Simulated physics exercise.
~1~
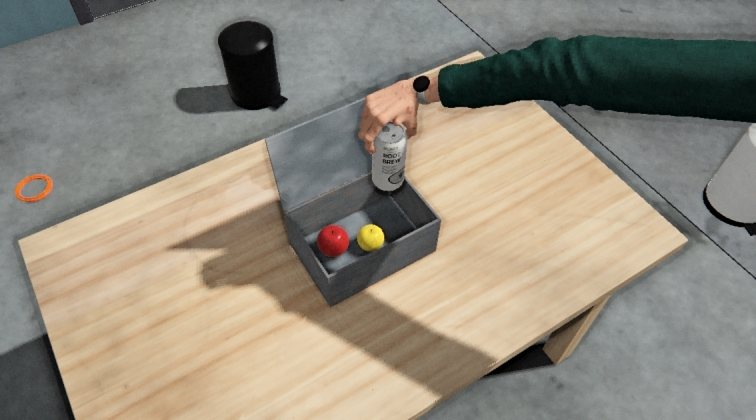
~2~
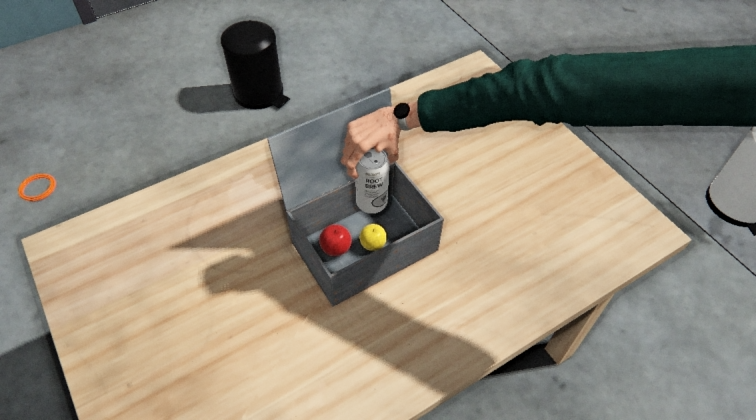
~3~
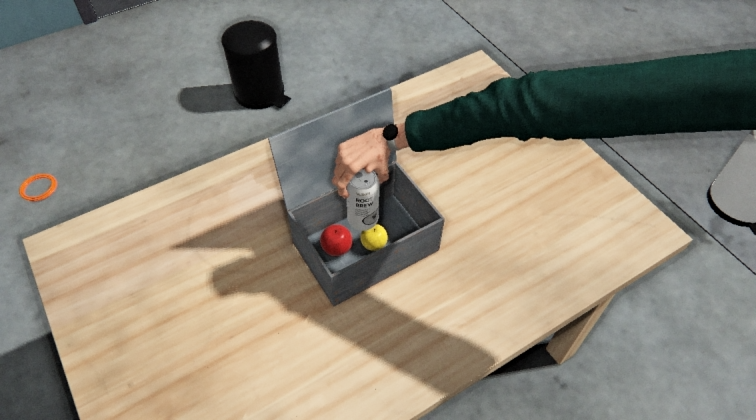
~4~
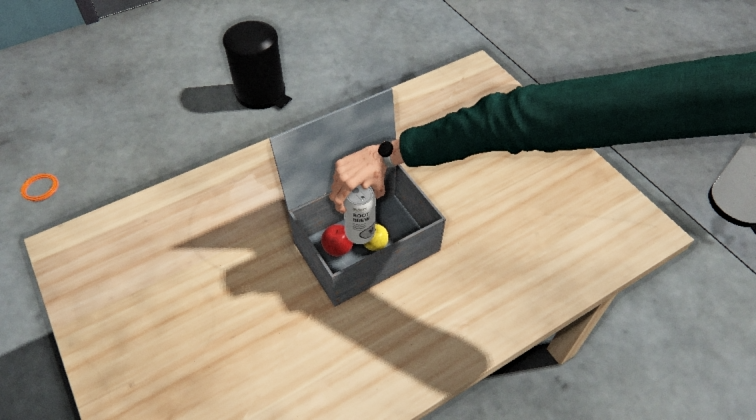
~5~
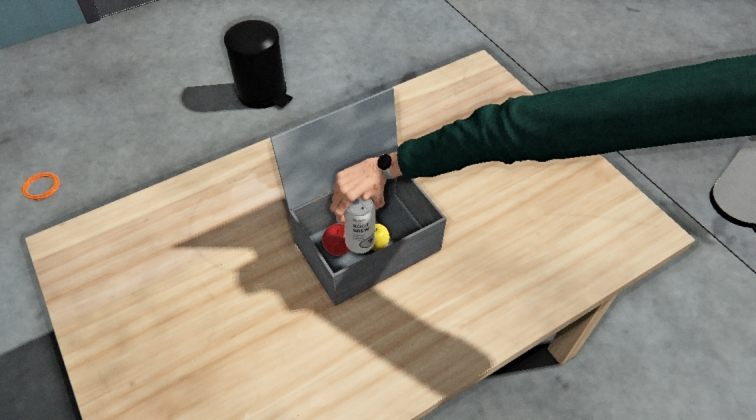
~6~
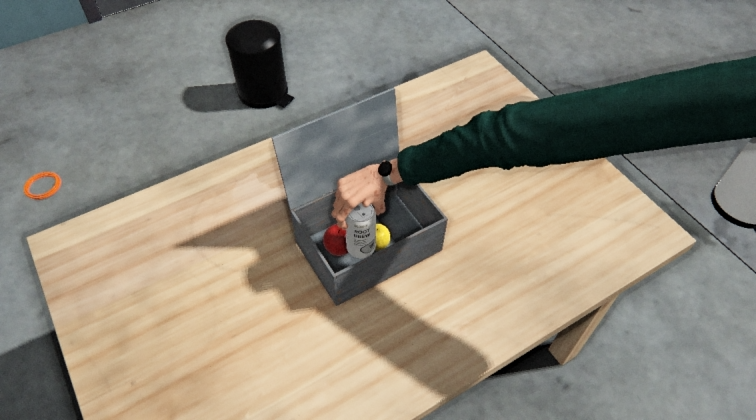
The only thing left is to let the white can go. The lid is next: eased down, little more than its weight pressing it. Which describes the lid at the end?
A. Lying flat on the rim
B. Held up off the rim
Held up off the rim (B).
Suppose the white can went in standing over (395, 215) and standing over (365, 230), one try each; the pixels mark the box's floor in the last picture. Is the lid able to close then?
First time round it won't go down, and second time round it won't go down.
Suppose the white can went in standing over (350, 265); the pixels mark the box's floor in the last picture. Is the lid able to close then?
Well, in that case it won't go down.
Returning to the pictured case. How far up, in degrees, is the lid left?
Measured angle - around 10°.
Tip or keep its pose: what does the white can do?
Well, it stays just as set.
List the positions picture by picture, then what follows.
In the first picture, on its way; white can (389, 158); yellow apple (371, 238).
In the second picture, on its way; white can (372, 182); yellow apple (373, 238).
In the third picture, on its way; white can (363, 201); yellow apple (374, 237).
In the fourth picture, on its way; white can (360, 215).
In the fifth picture, on its way; white can (360, 225).
In the sixth picture, in place under the hand; white can (361, 231).
Then, 0.90 s past the last view, lid starting down; white can displaced about its own width near (361, 250).
Then, 1.60 s past the last view, lid 60° above the rim; white can displaced about its own width near (361, 250).
Then, 2.10 s past the last view, lid 25° above the rim; white can displaced about its own width near (361, 250).
Then, 3.60 s past the last view, lid 10° above the rim; white can displaced about its own width near (361, 250).
Finally, lid 10° above the rim; moved from the start, white can; the other 2 still in place. Final places as the last picture's camera would see them, white can near (361, 251).
